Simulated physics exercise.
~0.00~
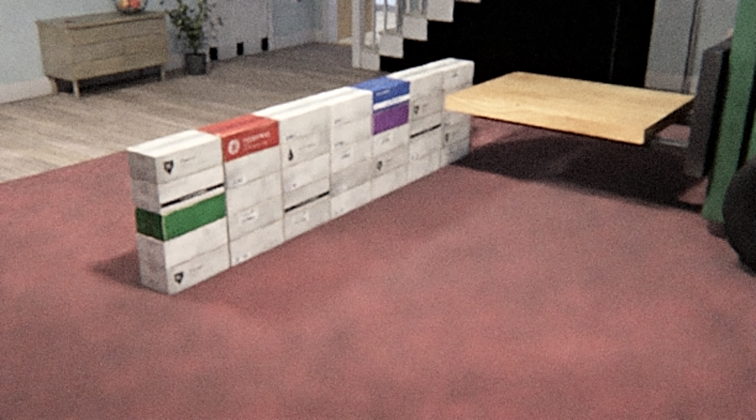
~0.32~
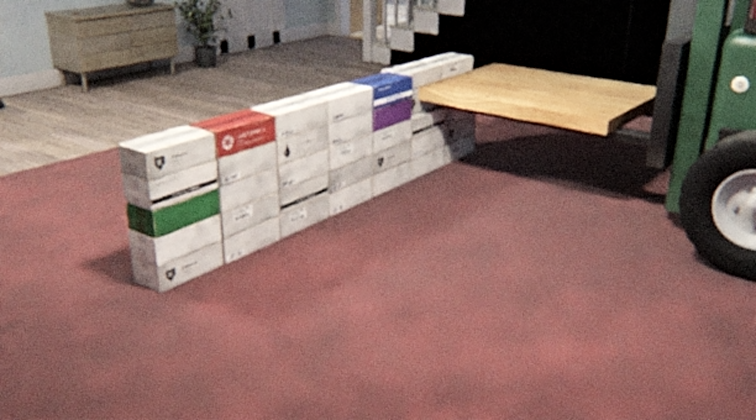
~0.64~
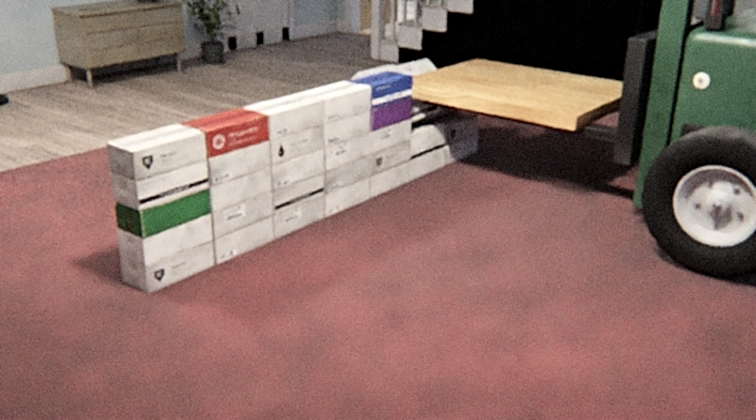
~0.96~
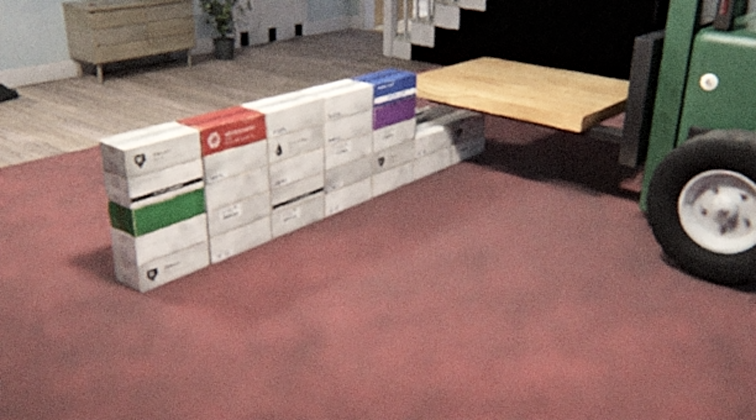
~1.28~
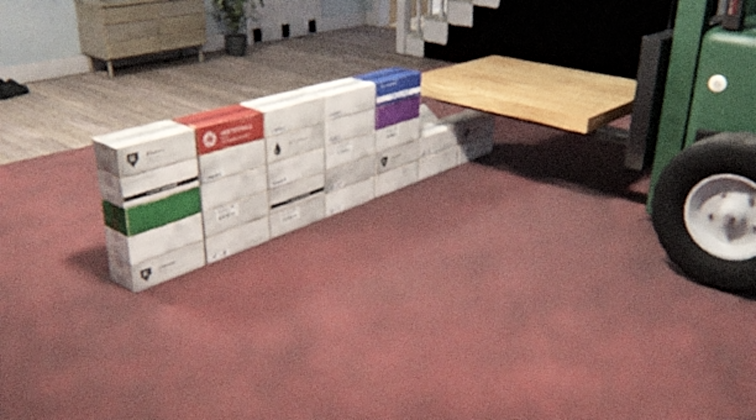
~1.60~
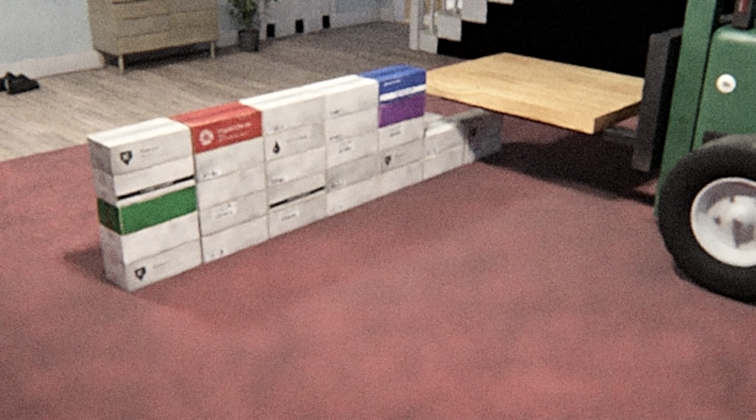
A green lift truck carrying a flat, pale wooden slab moves in from the right toward a long, low wall of white boxes standing on a red floor. The slab's leading edge meets the far end of the wall and pushes in, shifting the upper boxes there. Several of them tip and drop out of the top rows behind the slab, leaving that end much lower. The truck then stops and stays put while the view drifts slightly sideways. The rest of the wall still stands, with the green, red, purple and blue boxes all in their places.
